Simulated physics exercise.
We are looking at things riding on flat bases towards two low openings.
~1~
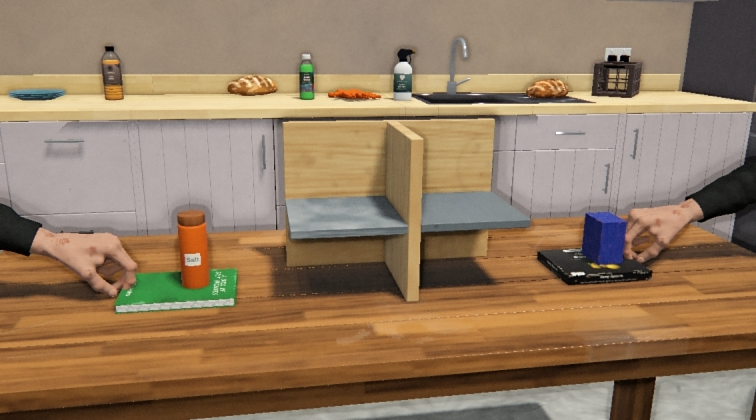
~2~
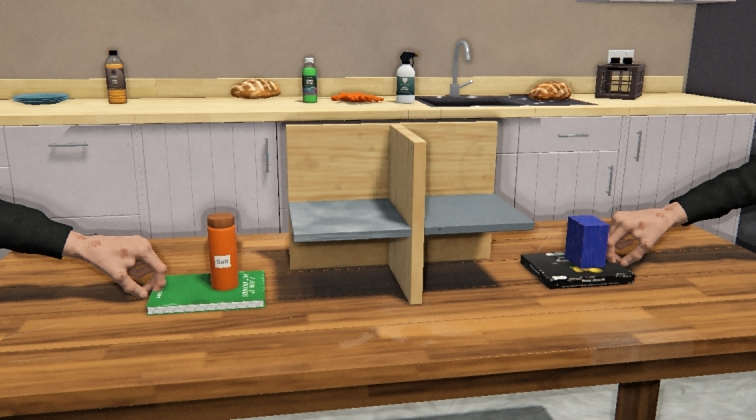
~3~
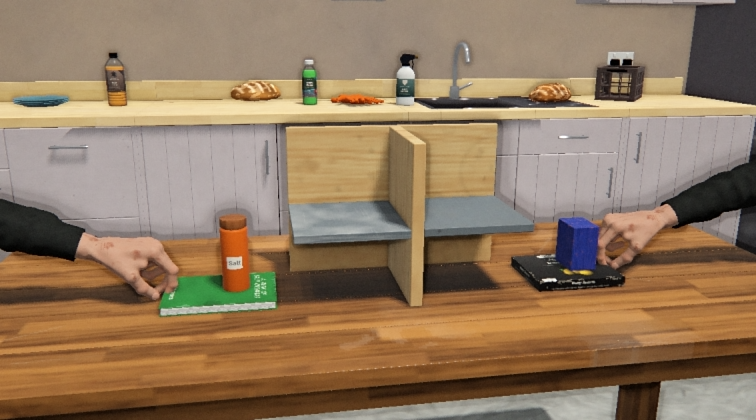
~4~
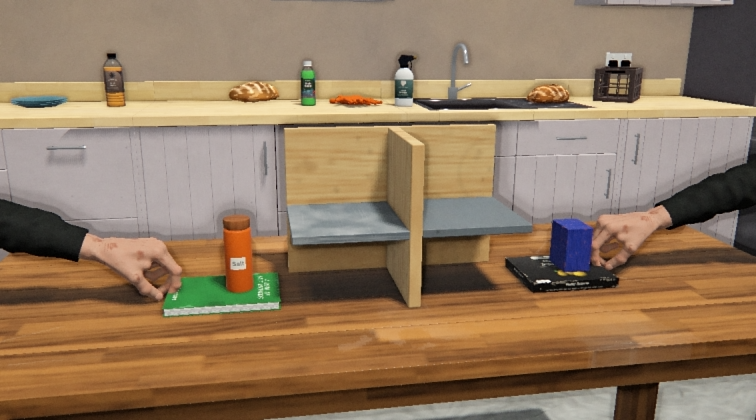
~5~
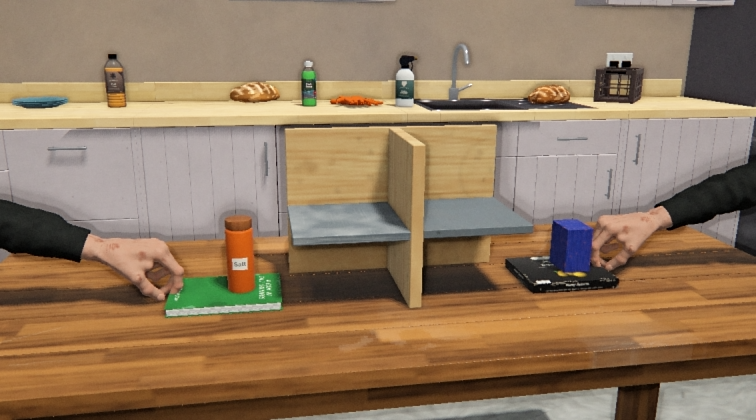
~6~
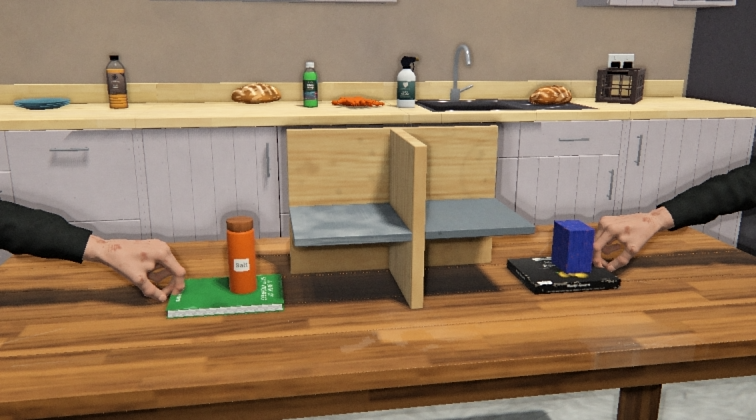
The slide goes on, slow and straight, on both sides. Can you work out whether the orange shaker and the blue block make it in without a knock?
I reckon the orange shaker gets knocked, the blue block makes it in fine.
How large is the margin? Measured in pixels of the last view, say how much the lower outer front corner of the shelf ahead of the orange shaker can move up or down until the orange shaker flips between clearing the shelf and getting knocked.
Shift approx. 12 px, direction up.
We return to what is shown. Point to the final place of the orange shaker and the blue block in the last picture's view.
In the last picture, the orange shaker sits at (310, 274) while the blue block sits at (479, 252).
Then, 0.96 s later than the last frame, orange shaker tilted by 7° near (282, 252); blue block riding along near (533, 249).
Then, 1.38 s later than the last frame, orange shaker tilted by 40° near (286, 253); blue block riding along near (510, 250).
Then, 1.54 s later than the last frame, orange shaker on its side near (272, 276); blue block riding along near (501, 251).
When it is over, the orange shaker strikes the shelf, near (310, 274); the blue block clears the shelf, near (479, 252).
